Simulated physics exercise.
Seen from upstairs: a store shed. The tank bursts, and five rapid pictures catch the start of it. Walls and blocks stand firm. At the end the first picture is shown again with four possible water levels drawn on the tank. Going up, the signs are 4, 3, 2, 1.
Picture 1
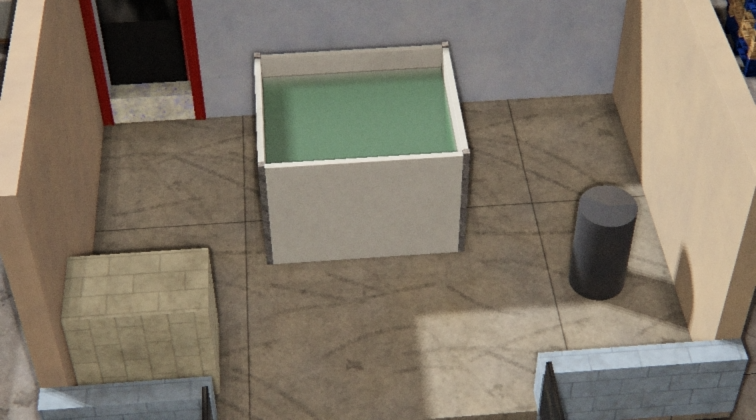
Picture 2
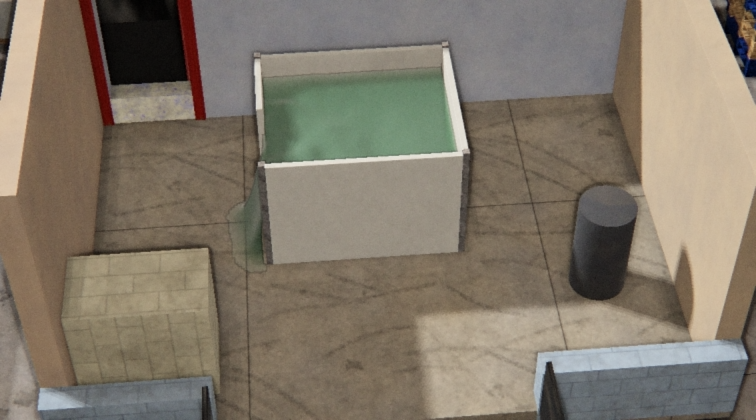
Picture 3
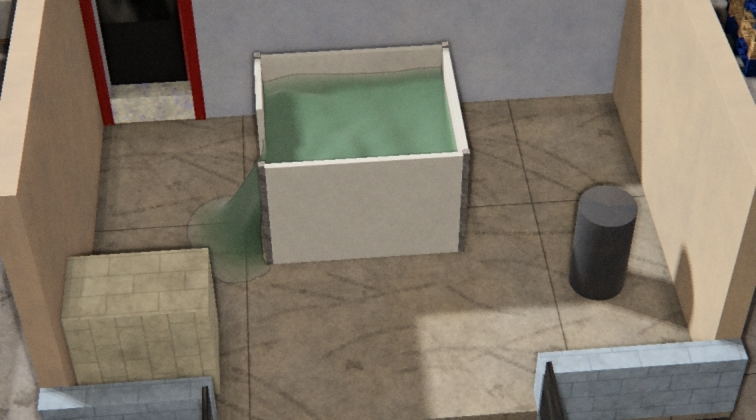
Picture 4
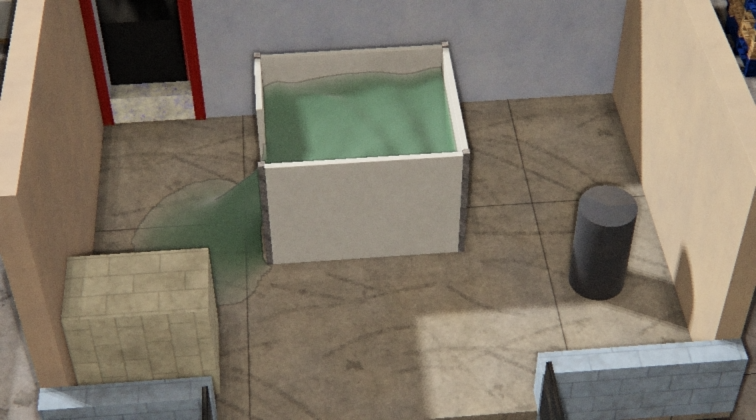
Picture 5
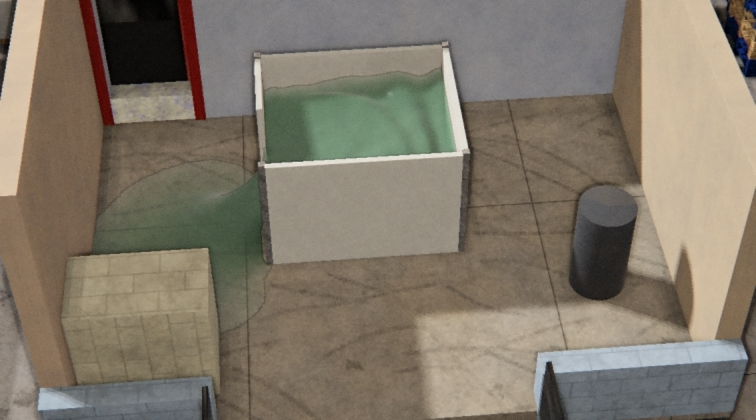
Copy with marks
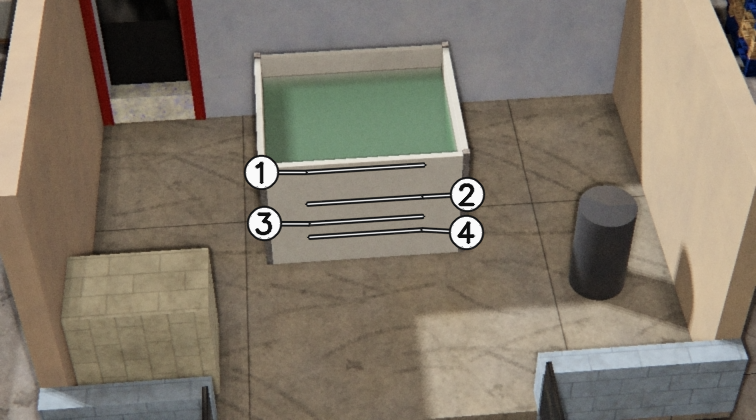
Green water pours out of the left side of a white-walled tank and spreads across the brown floor toward the left wall, reaching around a pale block, while the level inside the tank drops and its surface ripples.
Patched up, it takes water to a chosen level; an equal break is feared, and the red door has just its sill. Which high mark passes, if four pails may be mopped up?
2 will do.
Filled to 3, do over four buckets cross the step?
No, that is safe.
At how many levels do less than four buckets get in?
Three.
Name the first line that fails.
It is 1.
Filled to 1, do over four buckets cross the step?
Yes.
On the marked copy, 1 at (365, 168); 2 at (365, 200); 3 at (365, 220); 4 at (366, 233); from the bottom up 4, 3, 2, 1.
With 1, about 15 bucketfuls get in.
With 2, a bucket or two gets in.
With 3, nothing gets over.
With 4, nothing gets over.
